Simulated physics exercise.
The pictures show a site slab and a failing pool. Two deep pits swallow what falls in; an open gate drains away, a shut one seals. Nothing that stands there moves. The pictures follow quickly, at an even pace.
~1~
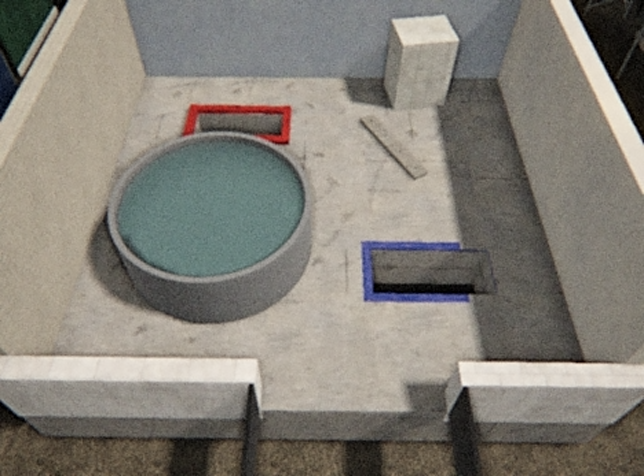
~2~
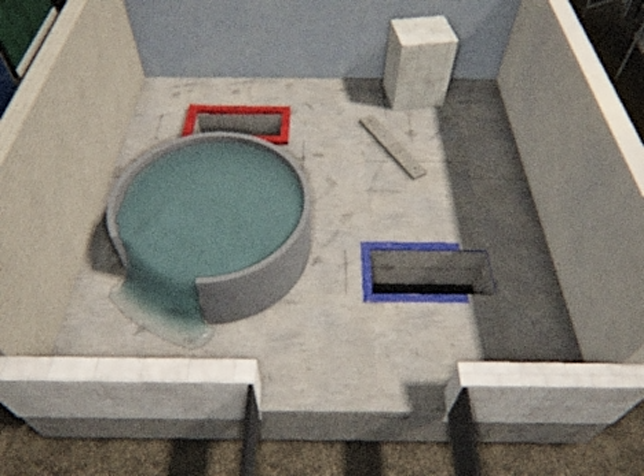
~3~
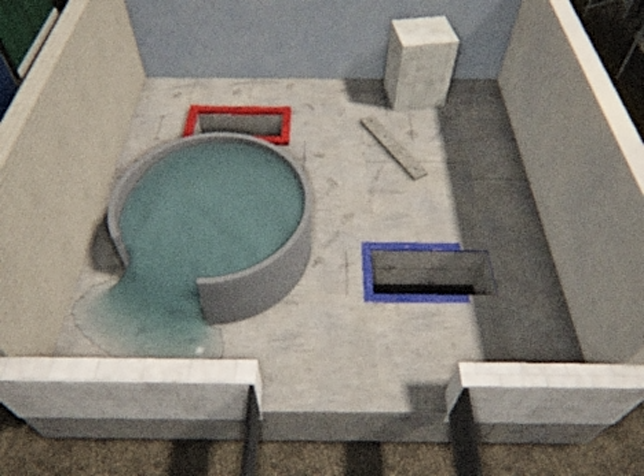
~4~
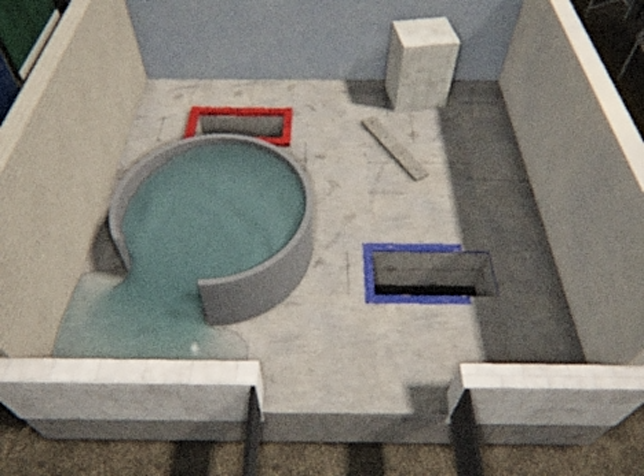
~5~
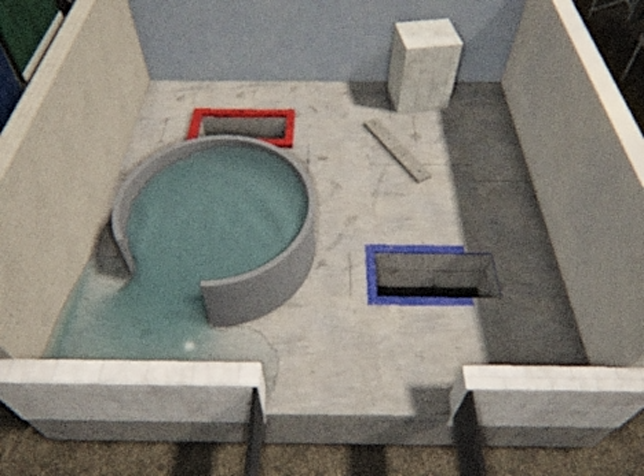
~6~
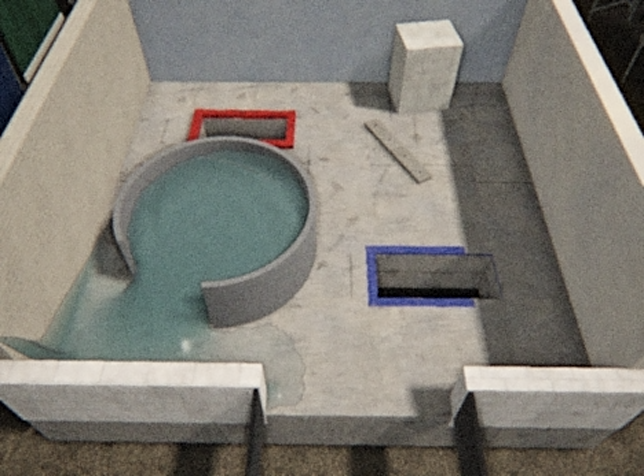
We see a round grey tank of teal water standing whole on a walled slab with red- and blue-edged pits, then its front-left side opens and water pours out, spreading to the left wall and along the front wall.
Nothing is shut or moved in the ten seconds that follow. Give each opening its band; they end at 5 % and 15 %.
One by one: The gate takes between 5 and 15 %; the red pit takes not even 5 %; the blue pit takes above 15 %.
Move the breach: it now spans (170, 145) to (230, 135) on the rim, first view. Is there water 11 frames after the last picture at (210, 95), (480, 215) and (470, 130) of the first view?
As listed: Awash, not flooded, not flooded.
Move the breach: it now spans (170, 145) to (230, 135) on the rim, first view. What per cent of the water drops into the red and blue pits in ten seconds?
In per cent: Red 40, blue 6.
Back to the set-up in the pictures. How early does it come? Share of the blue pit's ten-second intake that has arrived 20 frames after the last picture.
Roughly 25 per cent.
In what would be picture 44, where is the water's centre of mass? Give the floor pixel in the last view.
Close to (257, 221).
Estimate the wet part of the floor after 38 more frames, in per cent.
Roughly 90 per cent.
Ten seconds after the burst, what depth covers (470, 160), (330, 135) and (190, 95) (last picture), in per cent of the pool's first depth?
In that order: 6, 6 and 14 per cent.
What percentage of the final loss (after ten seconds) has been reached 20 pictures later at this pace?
Roughly 30 per cent.
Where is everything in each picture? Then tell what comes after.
The first frame shows the round tank at (212, 203) is whole and still.
In the second frame, water pours out at (158, 294) and has run to (124, 282).
In the third frame, water pours out at (160, 297) and has run to (85, 303).
In the fourth frame, the front is at a hidden place, out from the gap at (162, 300).
In the fifth frame, the front is at a hidden place, out from the gap at (165, 301).
In the sixth frame, the front is at a hidden place, out from the gap at (166, 302).
A moment on, water covers 20 % of the floor; the gate 0 %, the red pit 0 %, the blue pit 0 %.
Next, water covers 35 % of the floor; the gate 1 %, the red pit 0 %, the blue pit 1 %.
Then, water covers 55 % of the floor; the gate 2 %, the red pit 1 %, the blue pit 5 %.
Later, water covers 90 % of the floor; the gate 5 %, the red pit 1 %, the blue pit 11 %.
In the end, water covers 95 % of the floor; the gate 8 %, the red pit 2 %, the blue pit 20 %.
